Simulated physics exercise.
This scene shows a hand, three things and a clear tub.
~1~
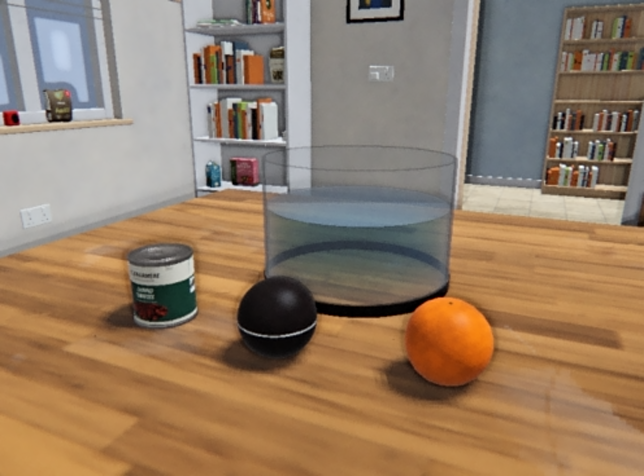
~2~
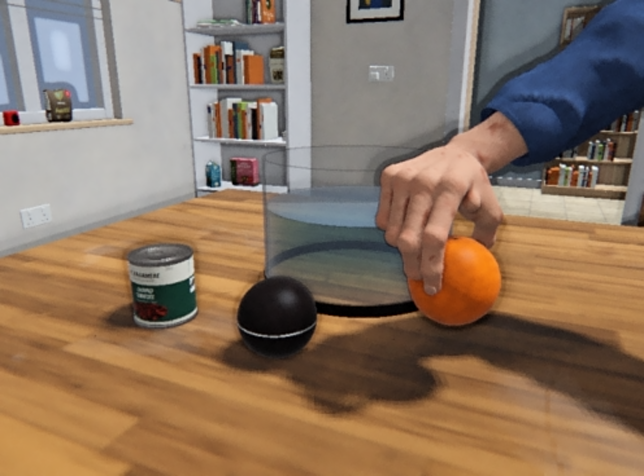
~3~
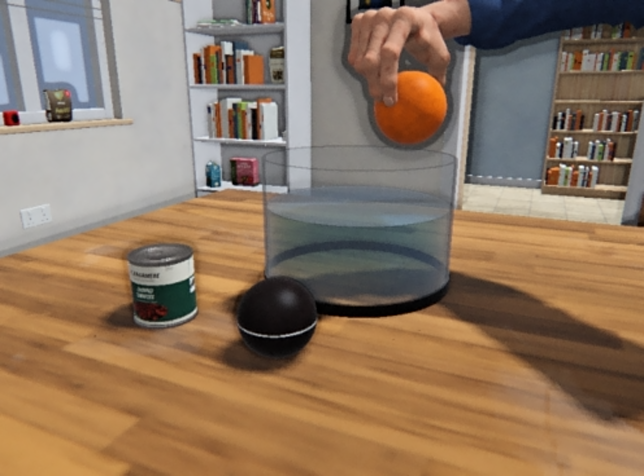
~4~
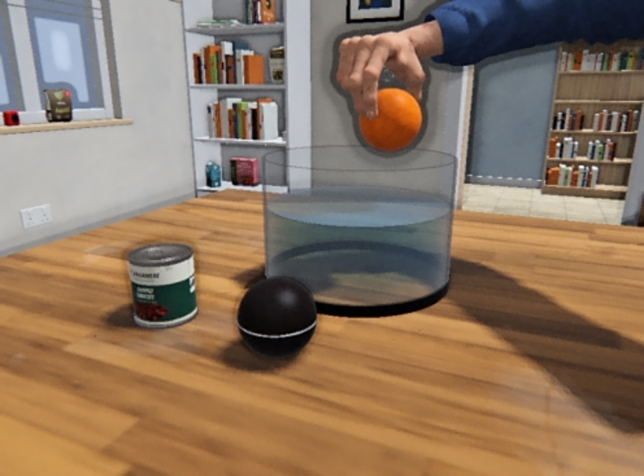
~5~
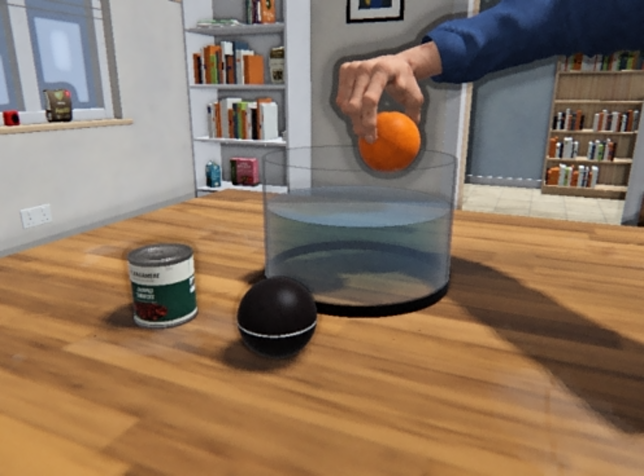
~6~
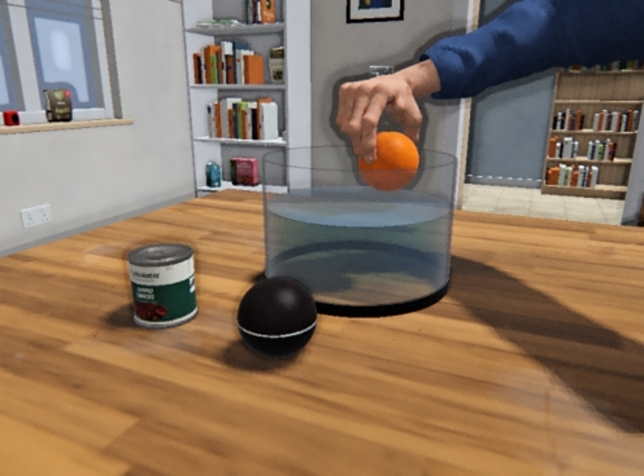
In a room with grey walls and bookshelves, a still camera looks slightly down across a wooden tabletop. A green-labelled tin stands on the left, a black ball with a pale line sits near the middle, and an orange rests to the right, before a clear tub of water. A blue-sleeved hand grasps the orange, lifts it above the tub, shifts it slightly left and lowers it to just over the water.
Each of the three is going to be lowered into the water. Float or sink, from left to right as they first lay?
Taking them in turn, the left one goes under, the middle one keeps afloat and the right one keeps afloat.
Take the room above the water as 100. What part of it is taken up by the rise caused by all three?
20 in a hundred.
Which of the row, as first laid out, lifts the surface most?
The first item in the row.
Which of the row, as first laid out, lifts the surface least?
It's the centre of the three, I reckon.
Next, the orange rides on the surface.
After that, the tennis ball rides on the surface.
Finally, the tin of food sinks; afloat, tennis ball and orange.
